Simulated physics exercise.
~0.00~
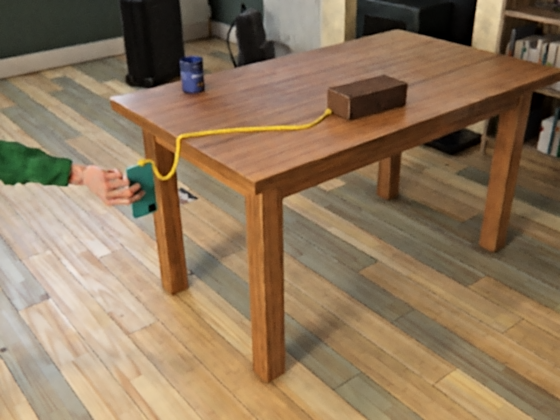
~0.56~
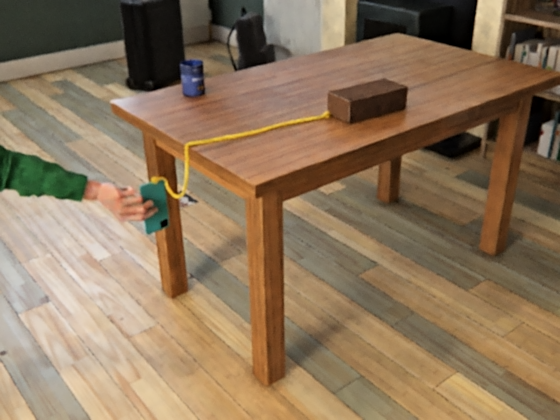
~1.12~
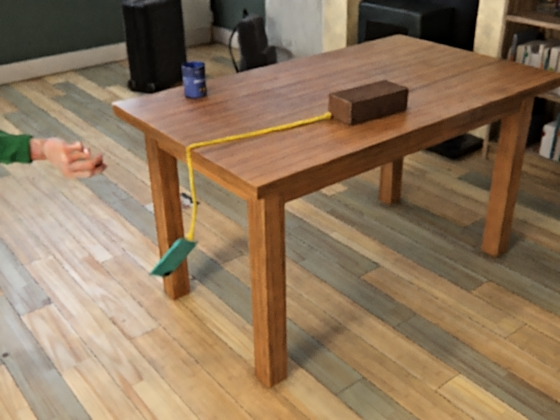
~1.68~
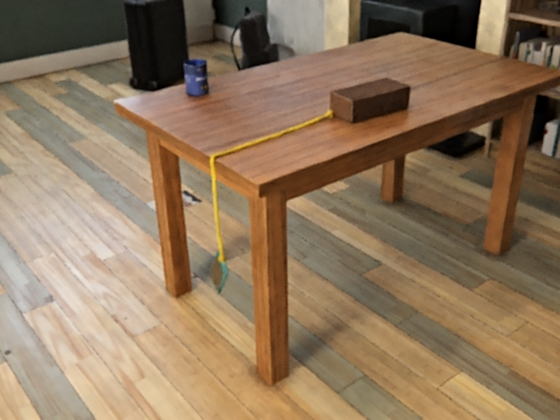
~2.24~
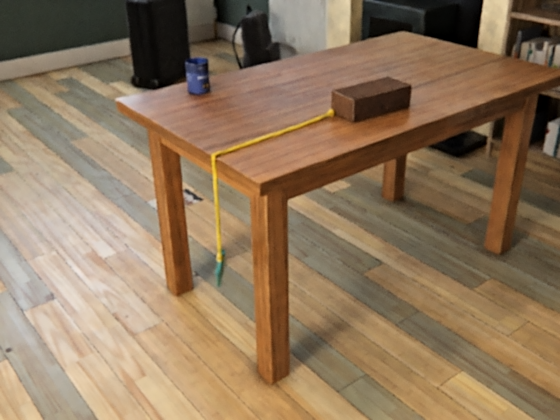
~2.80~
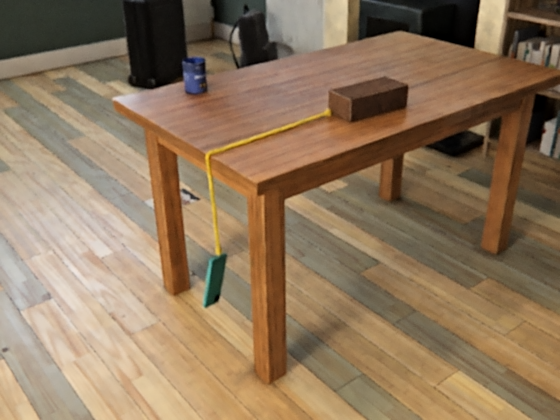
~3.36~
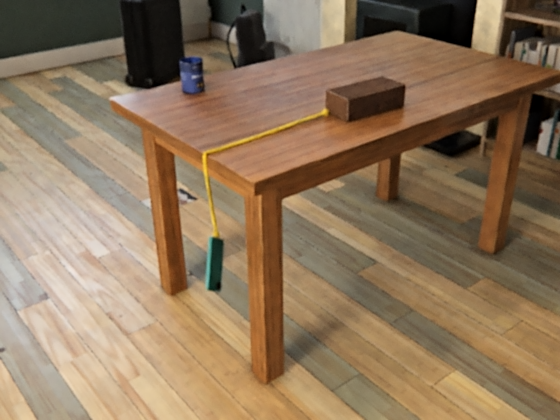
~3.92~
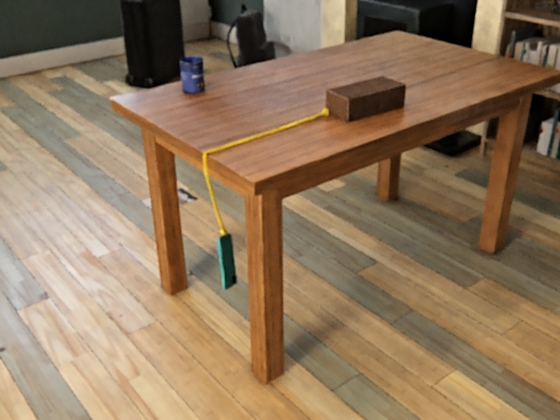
Beside a wooden table, a hand releases a turquoise phone, which swings and dangles from a cord tied to a brick.
